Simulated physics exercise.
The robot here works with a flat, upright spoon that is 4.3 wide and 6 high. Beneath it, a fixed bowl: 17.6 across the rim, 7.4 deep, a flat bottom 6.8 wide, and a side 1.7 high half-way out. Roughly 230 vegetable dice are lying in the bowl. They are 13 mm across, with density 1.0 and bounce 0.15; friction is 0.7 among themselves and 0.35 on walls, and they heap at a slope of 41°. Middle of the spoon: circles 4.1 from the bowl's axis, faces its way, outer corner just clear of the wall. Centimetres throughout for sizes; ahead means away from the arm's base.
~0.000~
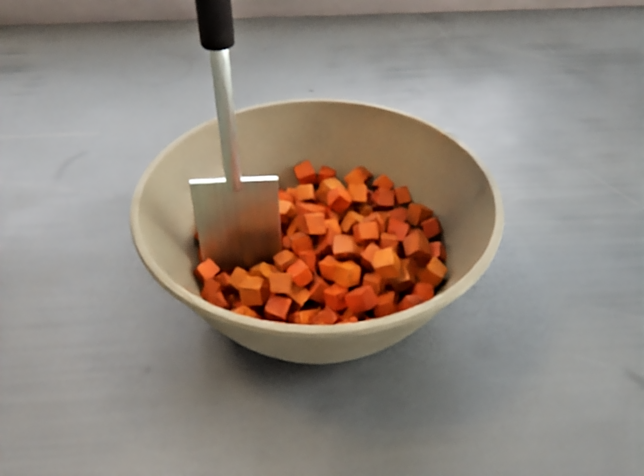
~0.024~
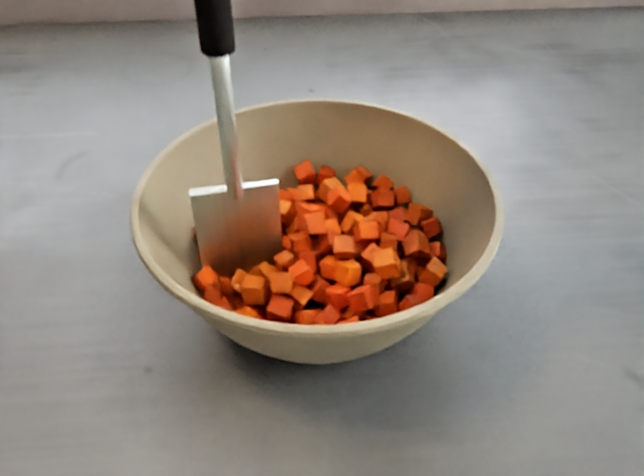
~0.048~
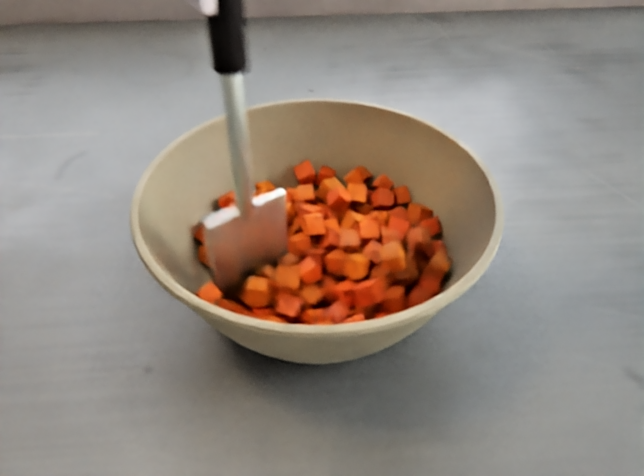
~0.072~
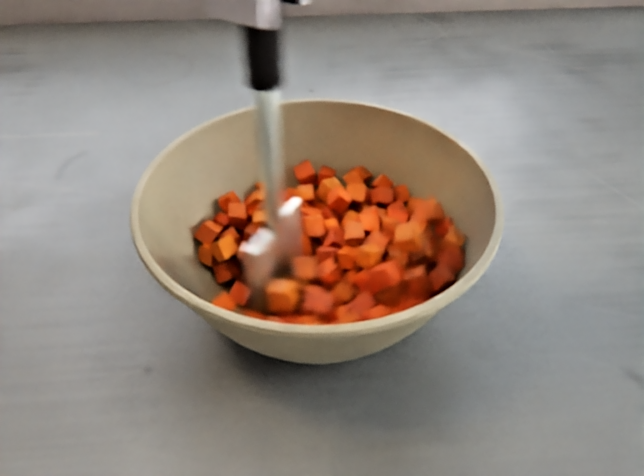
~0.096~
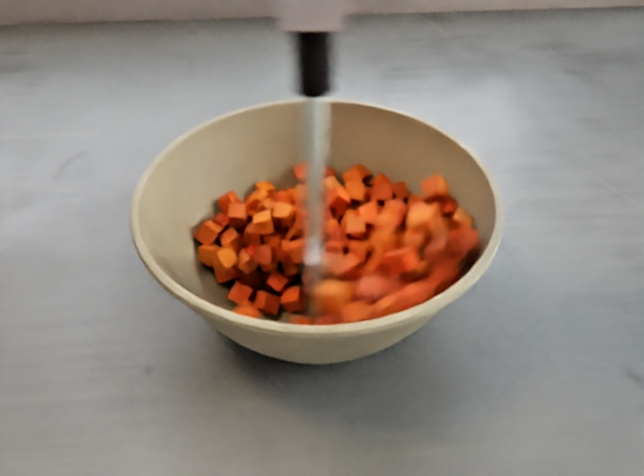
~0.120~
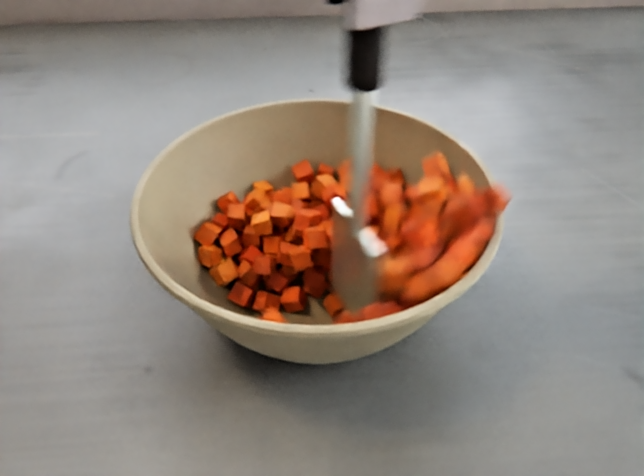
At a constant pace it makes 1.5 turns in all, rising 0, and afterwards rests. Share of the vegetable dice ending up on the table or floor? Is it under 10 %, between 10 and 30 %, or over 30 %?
Over 30 %.
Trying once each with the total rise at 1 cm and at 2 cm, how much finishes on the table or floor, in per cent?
45 % and 35 %.
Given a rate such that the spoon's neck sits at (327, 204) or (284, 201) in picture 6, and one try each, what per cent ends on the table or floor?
Roughly 40 and 25 percent, in that order.
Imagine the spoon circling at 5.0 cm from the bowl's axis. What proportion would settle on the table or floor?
Close to 35 in a hundred then.
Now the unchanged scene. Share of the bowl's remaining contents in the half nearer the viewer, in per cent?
About 25 per cent.
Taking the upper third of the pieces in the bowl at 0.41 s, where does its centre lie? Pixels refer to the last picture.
Estimated centre: (351, 292).
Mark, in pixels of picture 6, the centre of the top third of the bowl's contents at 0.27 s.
Somewhere around (255, 133) in the last view.
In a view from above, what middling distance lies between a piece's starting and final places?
21 cm.
After 0.27 s, 274° round, highest piece 12 above the table; 182 in the bowl, 48 in flight or on the tool.
After 0.41 s, 76° round, highest piece 10 above the table; 133 in the bowl, 61 on the table or floor, 36 in flight or on the tool.
After 0.68 s, 180° round, highest piece 8 above the table; 126 on the table or floor, 103 in the bowl, 1 in flight or on the tool.
After 1.38 s, 180° round, highest piece 6 above the table; 127 on the table or floor, 103 in the bowl.
In the end, 127 on the table or floor, 103 in the bowl. That is 55 % on the table or floor.
